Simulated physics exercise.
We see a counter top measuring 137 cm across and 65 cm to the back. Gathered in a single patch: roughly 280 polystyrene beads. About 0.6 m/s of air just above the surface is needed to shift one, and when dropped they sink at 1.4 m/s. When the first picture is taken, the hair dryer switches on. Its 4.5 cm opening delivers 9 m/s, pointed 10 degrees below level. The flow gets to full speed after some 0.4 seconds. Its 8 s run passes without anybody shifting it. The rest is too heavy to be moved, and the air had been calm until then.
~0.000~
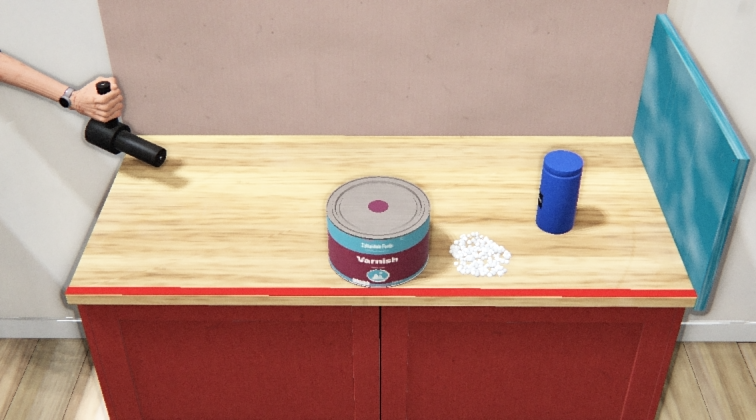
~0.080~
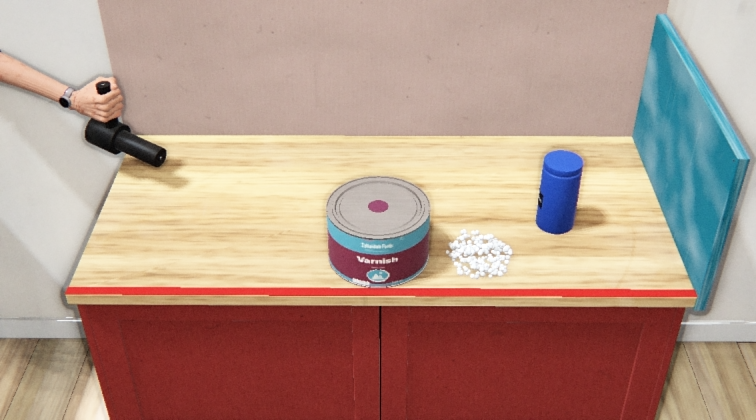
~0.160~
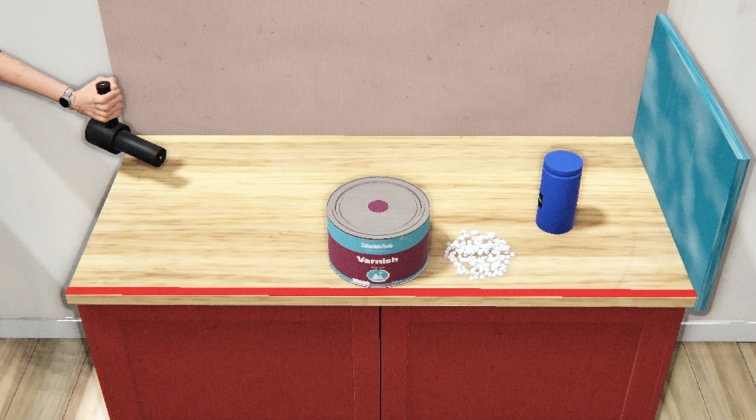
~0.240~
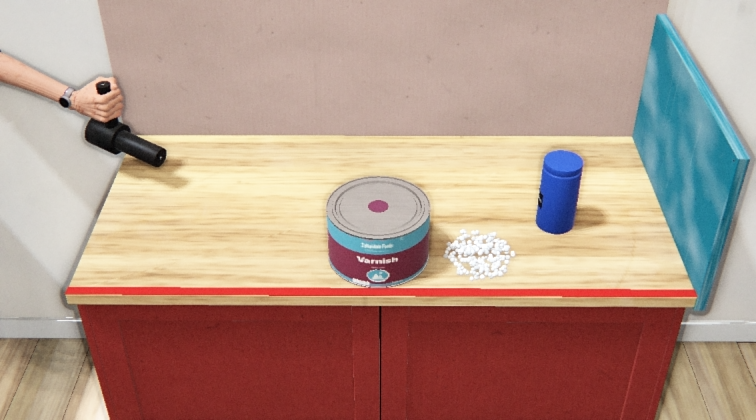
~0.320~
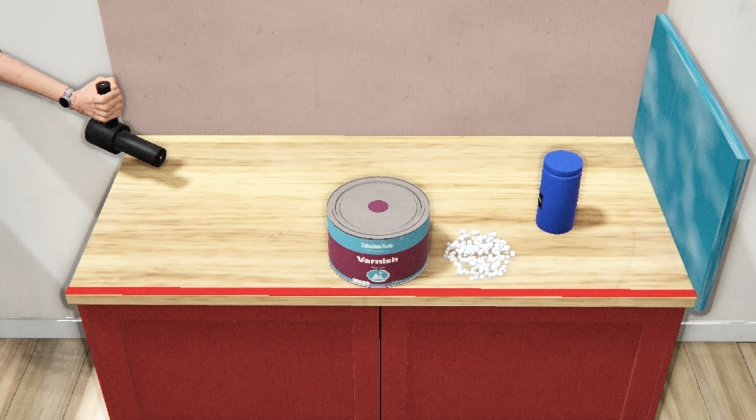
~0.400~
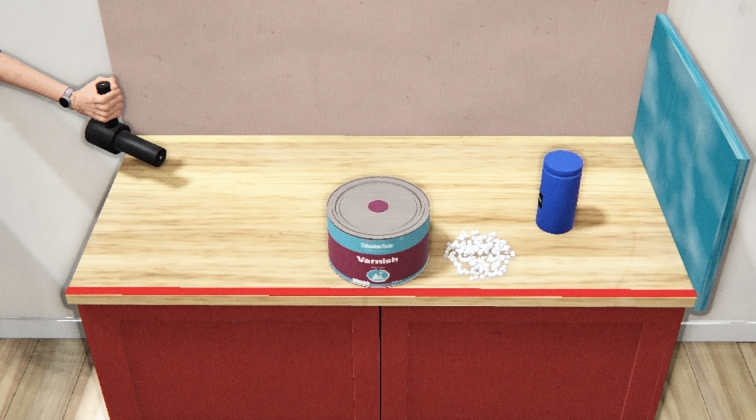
At the start, a hand at the left holds a black hair dryer over a wooden counter, with a varnish tin, a patch of white beads and a blue jar standing to its right. A few beads shift very slightly, then the patch stays almost unchanged while everything else remains still.
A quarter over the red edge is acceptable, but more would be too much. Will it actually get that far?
I reckon that edge claims no more than a quarter of the pile.
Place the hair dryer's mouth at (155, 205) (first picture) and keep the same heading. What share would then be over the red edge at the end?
Near 0 per cent.
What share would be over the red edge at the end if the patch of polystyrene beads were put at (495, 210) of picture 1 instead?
That comes to some 40 in a hundred.
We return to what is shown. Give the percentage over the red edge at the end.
Result: Close to 2 in a hundred.
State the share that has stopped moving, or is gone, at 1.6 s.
The share is roughly 60 %.
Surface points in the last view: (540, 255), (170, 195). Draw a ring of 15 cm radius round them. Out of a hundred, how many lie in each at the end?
50 %, 0 %.
After 1.6 s the count stands so, 0 % are over the red edge; the middle of those still in play is near (480, 254).
After 2.6 s the count stands so, 0 % are over the red edge; the middle of those still in play is near (480, 254).
After 4.4 s the count stands so, 1 % are over the red edge; the middle of those still in play is near (480, 254).
After 8.0 s, at the end, 2 % are over the red edge; the middle of those still in play is near (480, 254).
